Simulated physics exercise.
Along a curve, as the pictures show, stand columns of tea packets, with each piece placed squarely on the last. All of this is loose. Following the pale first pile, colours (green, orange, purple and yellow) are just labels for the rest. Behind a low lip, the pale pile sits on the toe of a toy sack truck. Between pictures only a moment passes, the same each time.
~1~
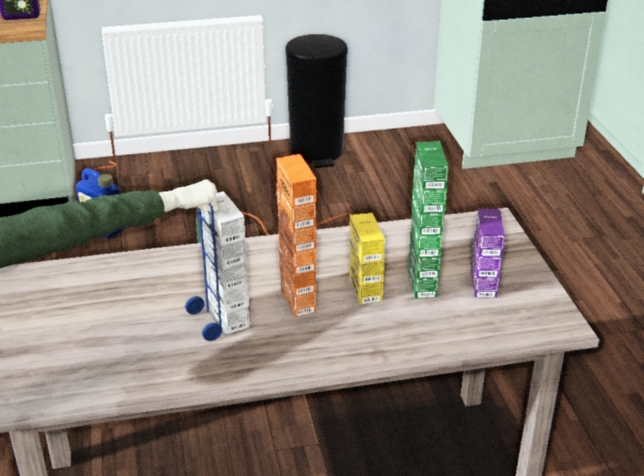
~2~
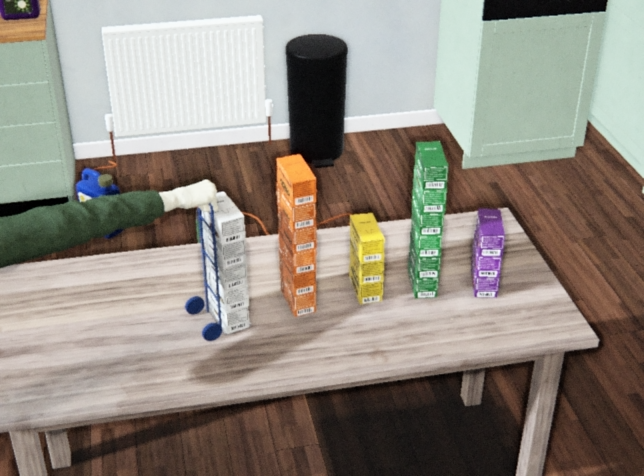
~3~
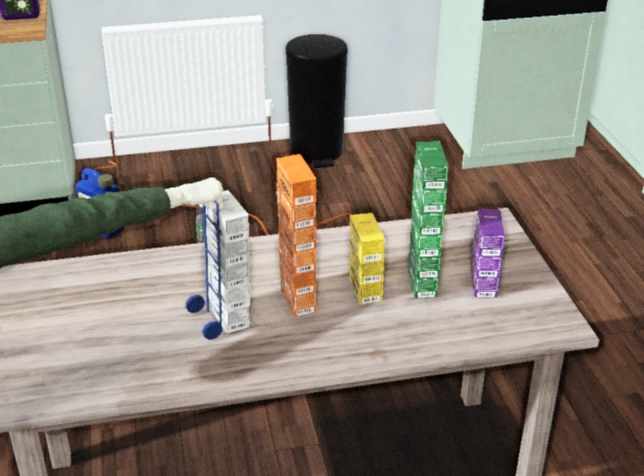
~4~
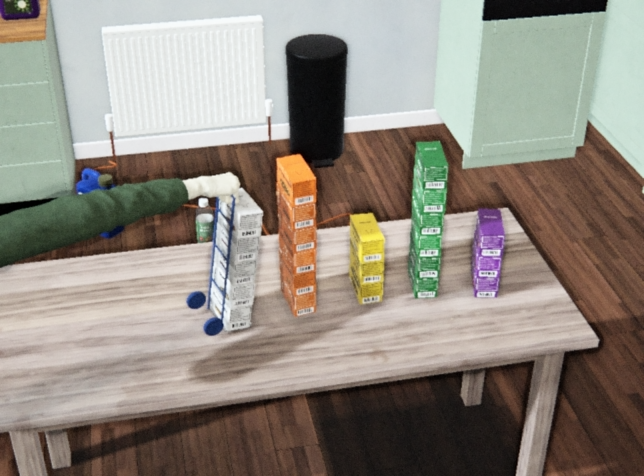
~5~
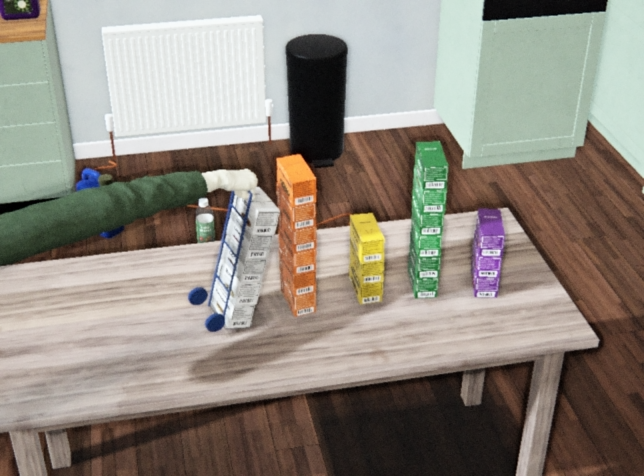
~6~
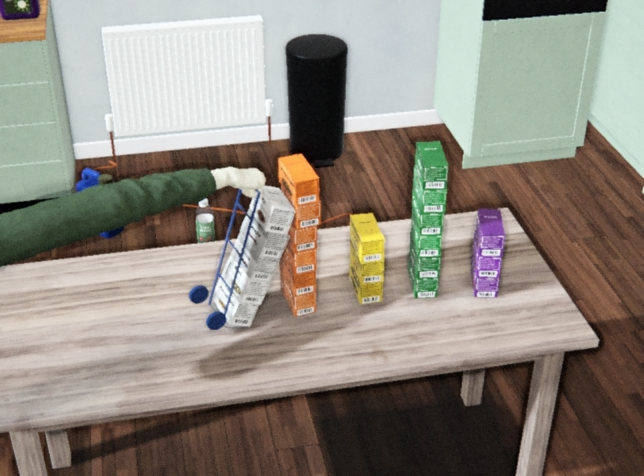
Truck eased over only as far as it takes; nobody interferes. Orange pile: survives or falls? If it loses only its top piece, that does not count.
Falls.
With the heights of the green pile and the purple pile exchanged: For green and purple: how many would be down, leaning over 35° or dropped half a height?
By colour: Green 2, purple 5.
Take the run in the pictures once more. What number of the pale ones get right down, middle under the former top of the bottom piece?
The number is 2.
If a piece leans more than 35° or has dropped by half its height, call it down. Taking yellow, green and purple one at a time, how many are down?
Once everything settles, the down count is yellow 3, green 6 and purple 3.
Shortly afterwards, 5 of the pale pile down; 5 of the 6 orange packets down (5 of 18 in all colours); top orange packet tilted steeply, about its own height lower; top yellow packet tilted a little.
Next, 5 of the pale pile down; 5 of the 6 orange packets down (17 of 18 in all colours); top orange packet tilted steeply, some three heights lower; top purple packet on its side.
In the end, 5 of the pale pile down; 5 of the 6 orange packets down (17 of 18 in all colours); top orange packet on its side; top green packet on its side. From the last view, middles, top orange packet near (492, 221).
